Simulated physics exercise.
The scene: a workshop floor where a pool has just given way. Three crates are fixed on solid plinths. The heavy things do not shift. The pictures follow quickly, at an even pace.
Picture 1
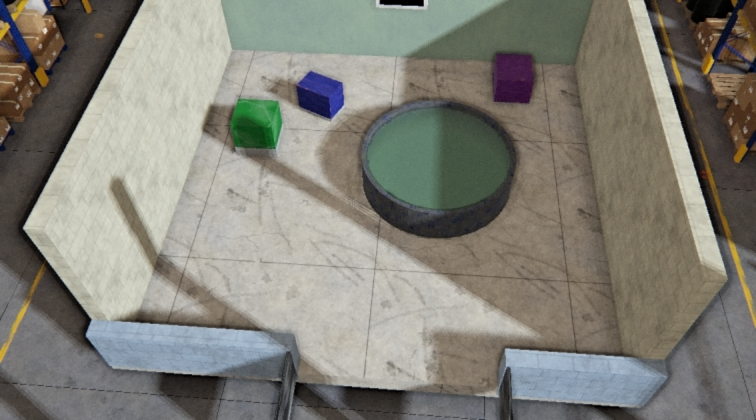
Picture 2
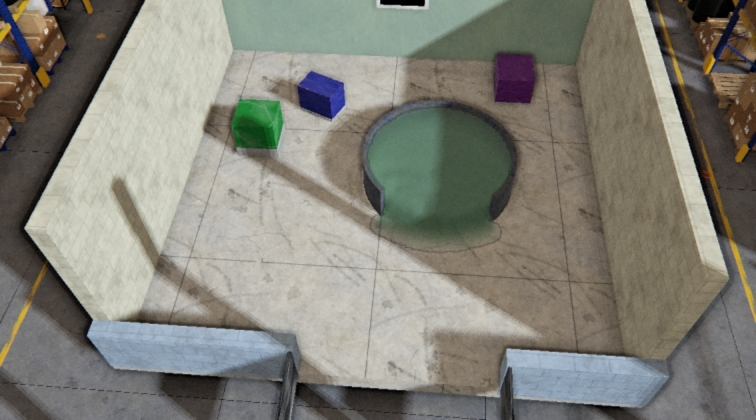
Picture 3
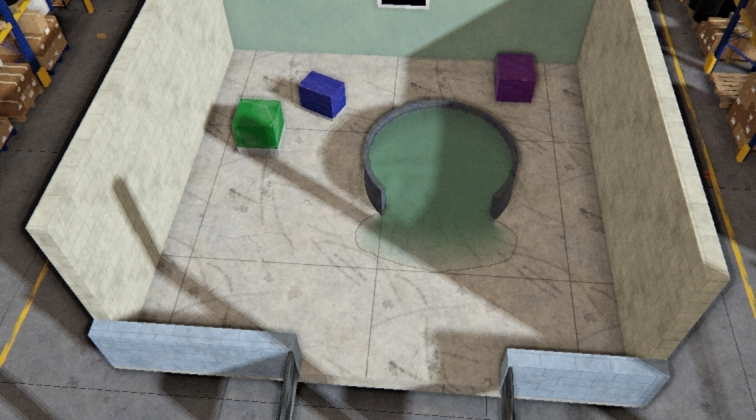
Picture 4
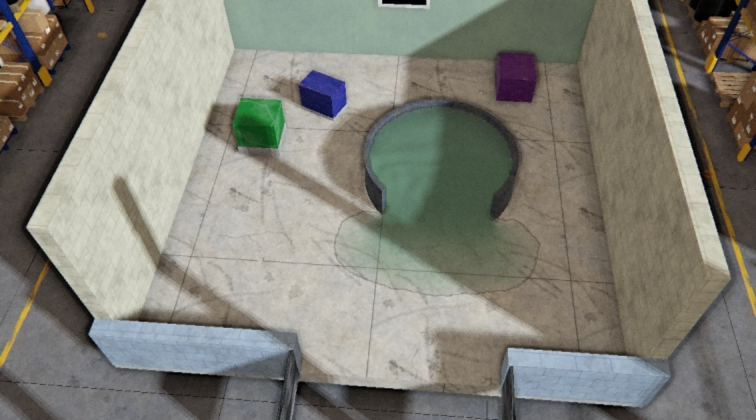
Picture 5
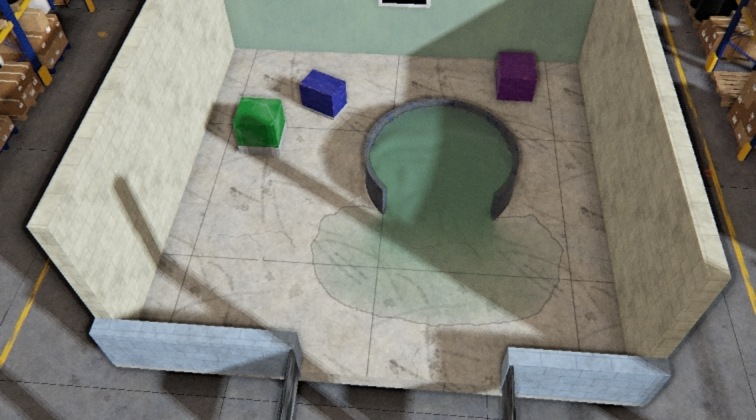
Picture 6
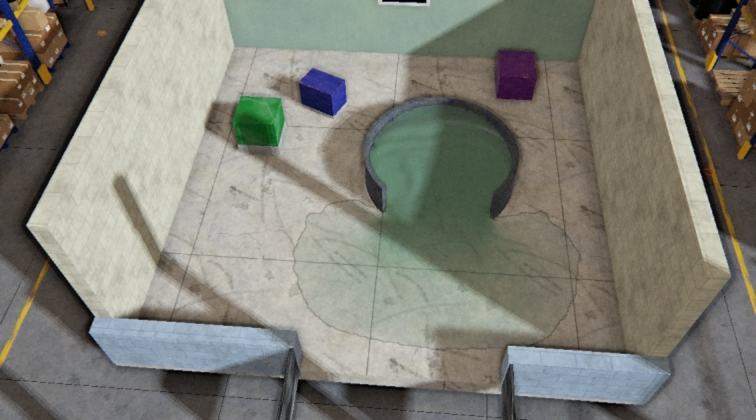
Workshop floor with green, blue and purple boxes, a round pool's front wall opening and greenish water spreading across the tiles.
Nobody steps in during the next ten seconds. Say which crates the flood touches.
One by one: The green crate stays dry; the purple crate gets wet; the blue crate stays dry.
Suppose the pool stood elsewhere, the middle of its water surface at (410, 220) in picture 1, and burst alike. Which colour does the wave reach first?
That is the green one.
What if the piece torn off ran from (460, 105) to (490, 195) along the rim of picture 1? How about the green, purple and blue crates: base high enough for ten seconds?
In short: The green one escapes it, the purple one ends up wet, the blue one is soaked.
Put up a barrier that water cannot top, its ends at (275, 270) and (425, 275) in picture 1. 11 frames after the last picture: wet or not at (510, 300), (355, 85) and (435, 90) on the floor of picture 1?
In turn: Covered, not flooded, clear.
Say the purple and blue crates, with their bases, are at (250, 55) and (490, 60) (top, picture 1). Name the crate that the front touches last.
Last comes the one in purple.
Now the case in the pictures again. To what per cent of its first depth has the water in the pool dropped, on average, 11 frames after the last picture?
Near 44 in a hundred.
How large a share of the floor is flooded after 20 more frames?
Roughly 35 per cent.
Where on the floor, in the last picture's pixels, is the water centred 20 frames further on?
Around (435, 244).
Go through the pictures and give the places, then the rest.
The first picture shows still water in the pool at (438, 156).
In the second picture, water pours out at (436, 228) and has run to (378, 218).
In the third picture, the front is at (361, 243), out from the gap at (437, 229).
In the fourth picture, the front is at (343, 248), out from the gap at (437, 230).
In the fifth picture, water pours out at (437, 229) and has run to (327, 281).
In the sixth picture, water pours out at (437, 227) and has run to (315, 303).
A moment on, water covers 30 % of the floor; the green crate not reached, the purple crate not reached, the blue crate not reached.
Next, water covers 30 % of the floor; the green crate not reached, the purple crate not reached, the blue crate not reached.
Then, water covers 35 % of the floor; the green crate not reached, the purple crate not reached, the blue crate not reached.
Later, water covers 65 % of the floor; the green crate water round its plinth, the purple crate water round its plinth, the blue crate not reached.
In the end, water covers 85 % of the floor; the green crate stayed above the water, the purple crate was topped, the blue crate stayed above the water.
